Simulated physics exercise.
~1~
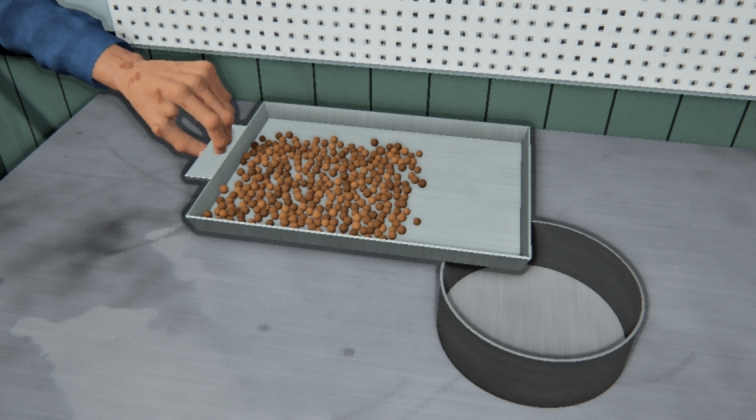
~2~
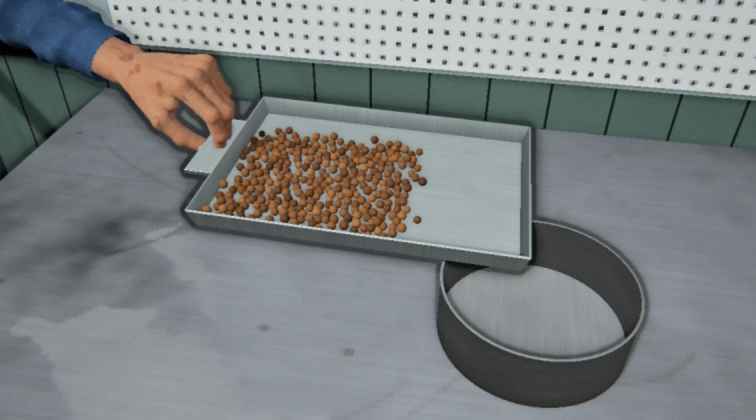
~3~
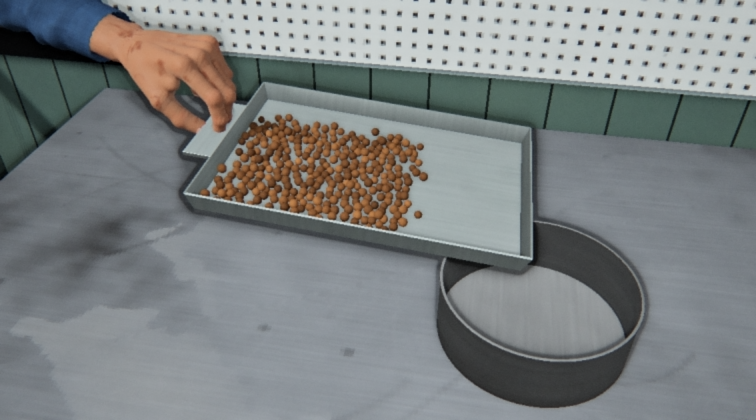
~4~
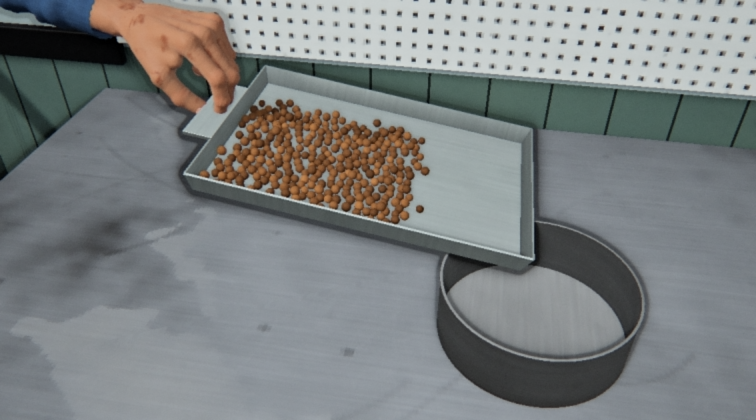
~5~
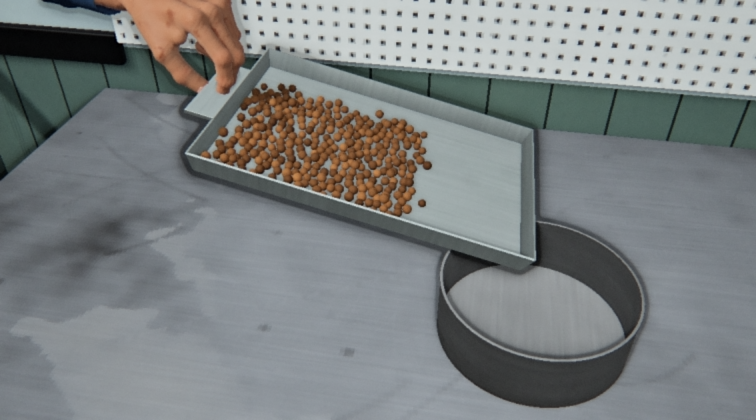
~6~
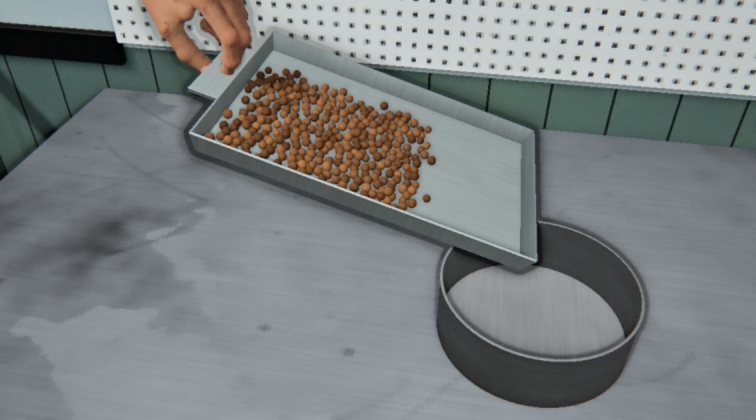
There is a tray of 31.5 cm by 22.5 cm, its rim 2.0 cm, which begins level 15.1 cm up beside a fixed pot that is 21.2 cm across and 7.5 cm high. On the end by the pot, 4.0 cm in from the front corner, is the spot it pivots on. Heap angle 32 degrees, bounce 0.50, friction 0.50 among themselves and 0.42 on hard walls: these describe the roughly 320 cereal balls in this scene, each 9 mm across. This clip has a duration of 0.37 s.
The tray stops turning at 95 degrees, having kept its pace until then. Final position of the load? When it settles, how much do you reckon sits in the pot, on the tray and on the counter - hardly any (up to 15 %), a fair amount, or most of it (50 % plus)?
I reckon pot: Most of it; tray: Hardly any; counter: A fair amount.
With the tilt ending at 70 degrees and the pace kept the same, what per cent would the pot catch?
It would land at about 20 percent.
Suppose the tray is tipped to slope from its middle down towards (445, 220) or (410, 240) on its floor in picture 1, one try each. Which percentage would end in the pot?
That would be close to 80 per cent and then close to 35 per cent.
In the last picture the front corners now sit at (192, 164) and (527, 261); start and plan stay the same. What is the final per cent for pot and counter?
You'd end with pot at 75 and counter at 25.
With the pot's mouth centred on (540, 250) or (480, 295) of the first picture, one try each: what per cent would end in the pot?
About 85 percent the first time and about 40 percent the second.
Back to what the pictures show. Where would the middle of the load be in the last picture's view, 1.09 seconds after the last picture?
(527, 196) or thereabouts.
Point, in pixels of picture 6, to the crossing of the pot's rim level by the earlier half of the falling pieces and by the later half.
First near (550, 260), then at (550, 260).
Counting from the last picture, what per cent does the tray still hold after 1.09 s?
Around 75 percent.
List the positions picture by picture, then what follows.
Tray tilt 0 degrees, front corners at (194, 213) and (523, 253); middle of the pieces at (320, 184); pot at (540, 282), in the first frame.
Tray tilt 1 degrees, front corners at (194, 207) and (524, 253); middle of the pieces at (320, 180), in the second frame.
Tray tilt 5 degrees, front corners at (193, 191) and (525, 253), lowest corner right back; middle of the pieces at (321, 170), in the third frame.
Tray tilt 9 degrees, front corners at (193, 171) and (527, 254), lowest corner right back; middle of the pieces at (322, 158), in the fourth frame.
Tray tilt 13 degrees, front corners at (195, 151) and (529, 254), lowest corner right back; middle of the pieces at (325, 146), in the fifth frame.
Tray tilt 17 degrees, front corners at (199, 131) and (530, 254), lowest corner right back; middle of the pieces at (329, 134); pot at (540, 282), in the sixth frame.
Then, 0.66 s after the last picture, tilt 54 degrees; the tray holds 85 %, the pot 5 %.
Then, 1.09 s after the last picture, tilt 78 degrees; the tray holds 75 %, the pot 20 %.
Then, 1.60 s after the last picture, tilt 95 degrees; the tray holds 5 %, the pot 70 %.
In the end, pot 80 %, tray 0 %, counter 20 %.
